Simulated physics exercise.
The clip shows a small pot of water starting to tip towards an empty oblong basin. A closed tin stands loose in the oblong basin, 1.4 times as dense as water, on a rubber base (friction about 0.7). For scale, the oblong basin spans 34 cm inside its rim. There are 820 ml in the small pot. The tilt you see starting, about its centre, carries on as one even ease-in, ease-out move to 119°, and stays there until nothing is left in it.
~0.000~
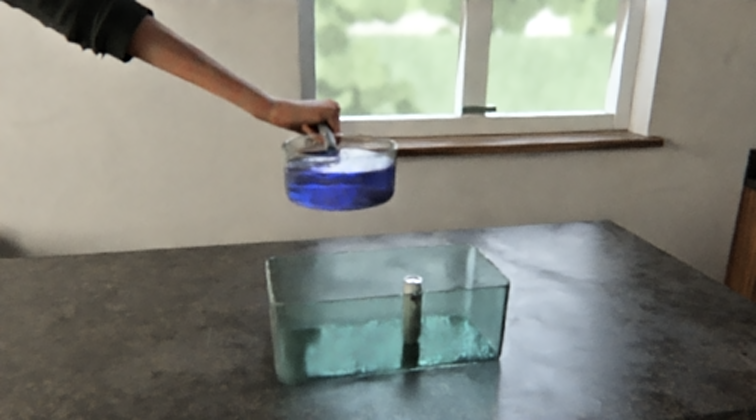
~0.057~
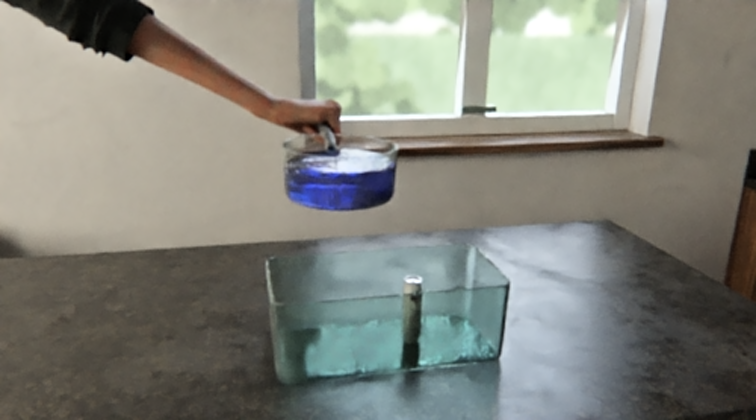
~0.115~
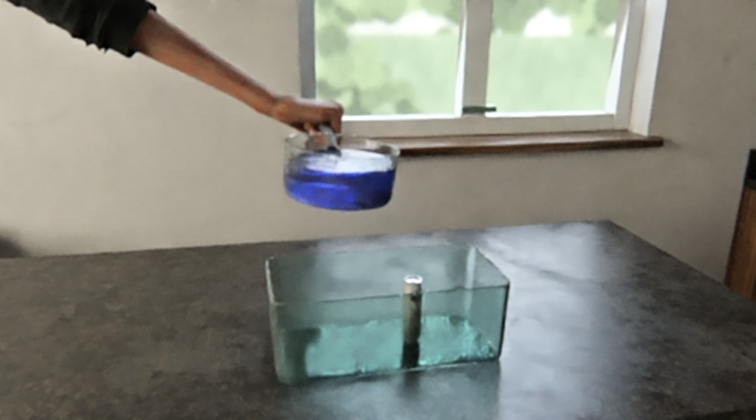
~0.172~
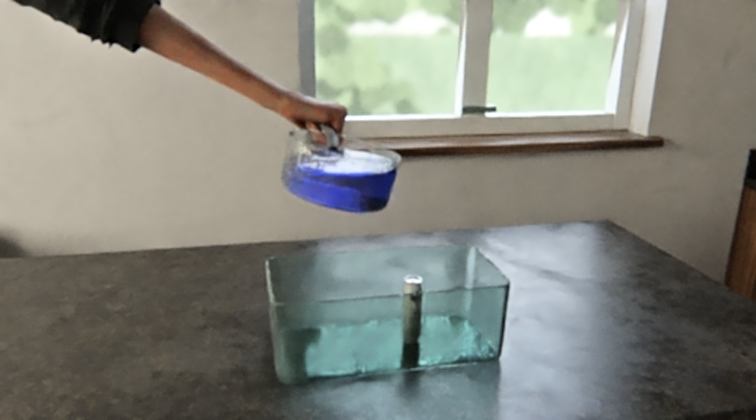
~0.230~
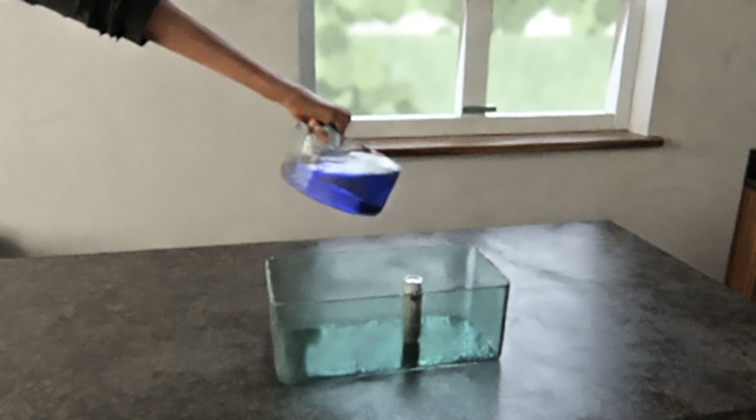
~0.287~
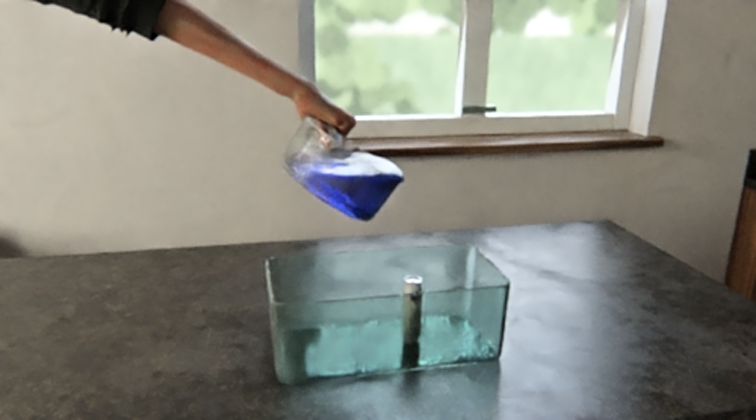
To begin with, a hand holds a small glass pot of blue water level above an oblong glass basin, in which a tin stands upright. The hand then tilts the pot to the right, slowly and then more steeply, and the blue water shifts towards its lowered right side.
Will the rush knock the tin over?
It stays up.
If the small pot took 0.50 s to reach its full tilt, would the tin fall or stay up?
Then it falls.
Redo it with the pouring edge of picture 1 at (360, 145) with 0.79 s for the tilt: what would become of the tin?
Then it goes over.
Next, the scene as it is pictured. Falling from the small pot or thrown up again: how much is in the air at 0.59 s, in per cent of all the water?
About 40 per cent.
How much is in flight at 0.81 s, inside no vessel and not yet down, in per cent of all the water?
About 8 per cent.
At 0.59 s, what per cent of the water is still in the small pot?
About 18 per cent.
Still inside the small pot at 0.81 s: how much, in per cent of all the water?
Near 1 in a hundred.
Then, 0.59 s in, the tilt is 101° and 18 per cent is still to pour; the tin stands where it began.
Then, 0.81 s in, the tilt is 119° and 1 per cent is still to pour; the tin stands where it began.
Then, 1.04 s in, the tilt is 119° and 0 per cent is still to pour; the tin stands where it began.
Then, 1.29 s in, the tilt is 119° and 0 per cent is still to pour; the tin stands where it began.
Finally, the tin stands where it began.
